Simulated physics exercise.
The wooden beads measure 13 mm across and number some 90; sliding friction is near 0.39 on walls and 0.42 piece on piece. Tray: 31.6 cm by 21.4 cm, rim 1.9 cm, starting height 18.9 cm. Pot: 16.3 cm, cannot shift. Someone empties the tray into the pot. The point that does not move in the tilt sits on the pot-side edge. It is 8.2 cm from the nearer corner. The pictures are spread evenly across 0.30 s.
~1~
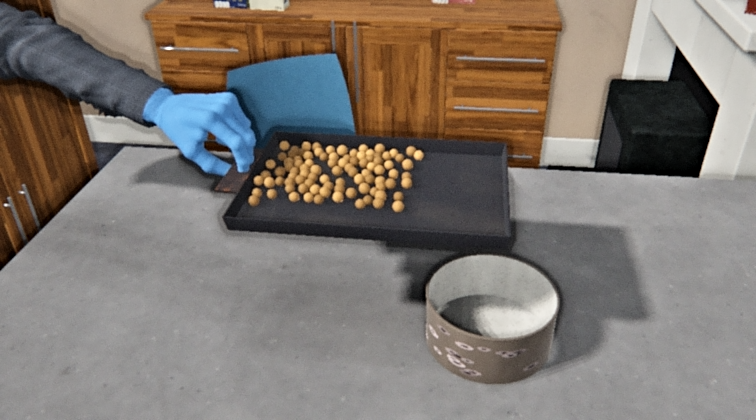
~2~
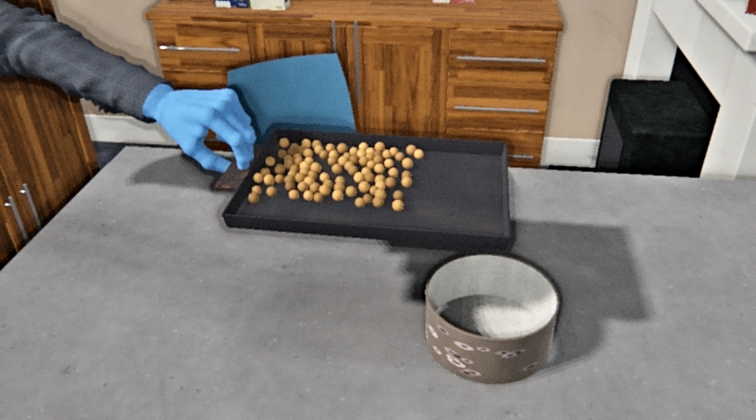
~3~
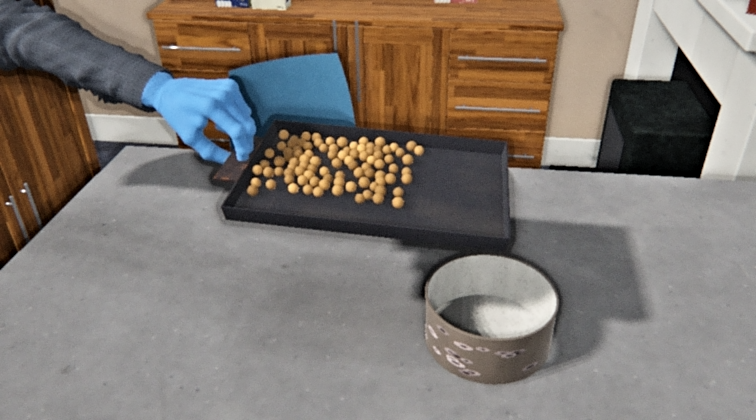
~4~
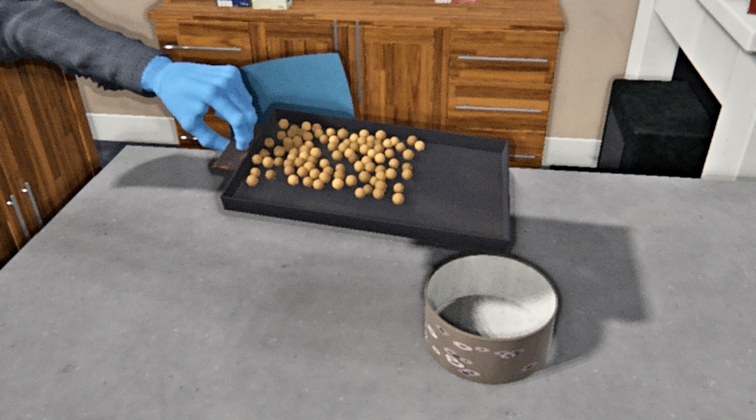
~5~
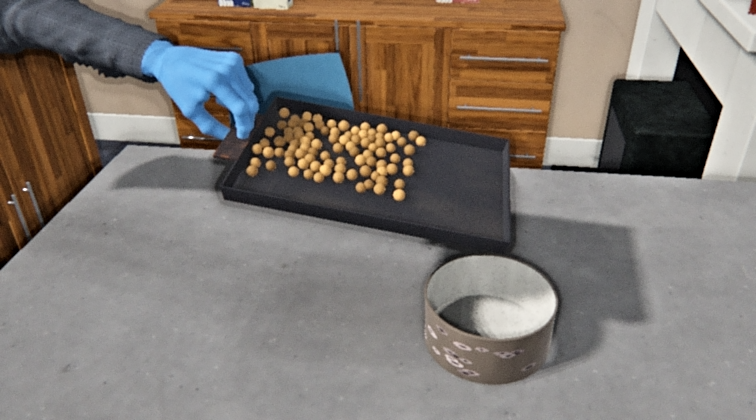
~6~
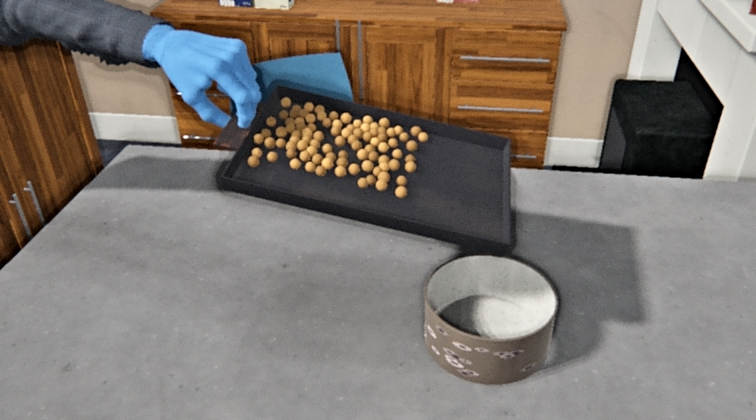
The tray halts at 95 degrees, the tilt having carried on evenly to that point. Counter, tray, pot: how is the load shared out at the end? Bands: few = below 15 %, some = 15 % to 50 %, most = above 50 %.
Counter: Some, tray: Few, pot: Most.
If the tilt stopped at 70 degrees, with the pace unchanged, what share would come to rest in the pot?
In that case some 15 per cent.
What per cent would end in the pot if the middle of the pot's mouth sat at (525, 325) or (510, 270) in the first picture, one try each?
Near 90 and 35 percent, one try each.
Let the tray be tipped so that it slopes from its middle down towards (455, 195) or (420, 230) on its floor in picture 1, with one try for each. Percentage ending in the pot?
Approximately 40 percent, then 65 percent.
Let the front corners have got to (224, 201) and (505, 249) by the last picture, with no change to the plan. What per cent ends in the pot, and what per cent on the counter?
Pot: 70, counter: 30.
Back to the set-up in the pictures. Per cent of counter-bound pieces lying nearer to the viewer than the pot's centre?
About 80 percent of the spill.
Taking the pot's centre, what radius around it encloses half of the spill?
Roughly 16 cm from the centre.
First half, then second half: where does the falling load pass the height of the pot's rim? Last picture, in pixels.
(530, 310) first, (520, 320) later, roughly.
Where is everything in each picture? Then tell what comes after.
The first picture shows tray tilt 0 degrees, front corners at (226, 216) and (507, 235); middle of the pieces at (337, 171); pot at (492, 293).
The second picture shows tray tilt 1 degrees, front corners at (226, 213) and (507, 235); middle of the pieces at (337, 169).
The third picture shows tray tilt 3 degrees, front corners at (225, 205) and (507, 237), lowest corner right front; middle of the pieces at (337, 163).
The fourth picture shows tray tilt 6 degrees, front corners at (224, 195) and (507, 238), lowest corner right front; middle of the pieces at (337, 156).
The fifth picture shows tray tilt 9 degrees, front corners at (224, 185) and (507, 240), lowest corner right front; middle of the pieces at (338, 148).
The sixth picture shows tray tilt 12 degrees, front corners at (225, 176) and (507, 242), lowest corner right front; middle of the pieces at (340, 141); pot at (490, 293).
Then, 0.77 s after the last picture, tilt 51 degrees; the tray holds 95 %, the pot 5 %.
Then, 1.29 s after the last picture, tilt 77 degrees; the tray holds 90 %, the pot 10 %.
Then, 1.86 s after the last picture, tilt 95 degrees; the tray holds 25 %, the pot 35 %.
In the end, counter 25 %, tray 0 %, pot 75 %.
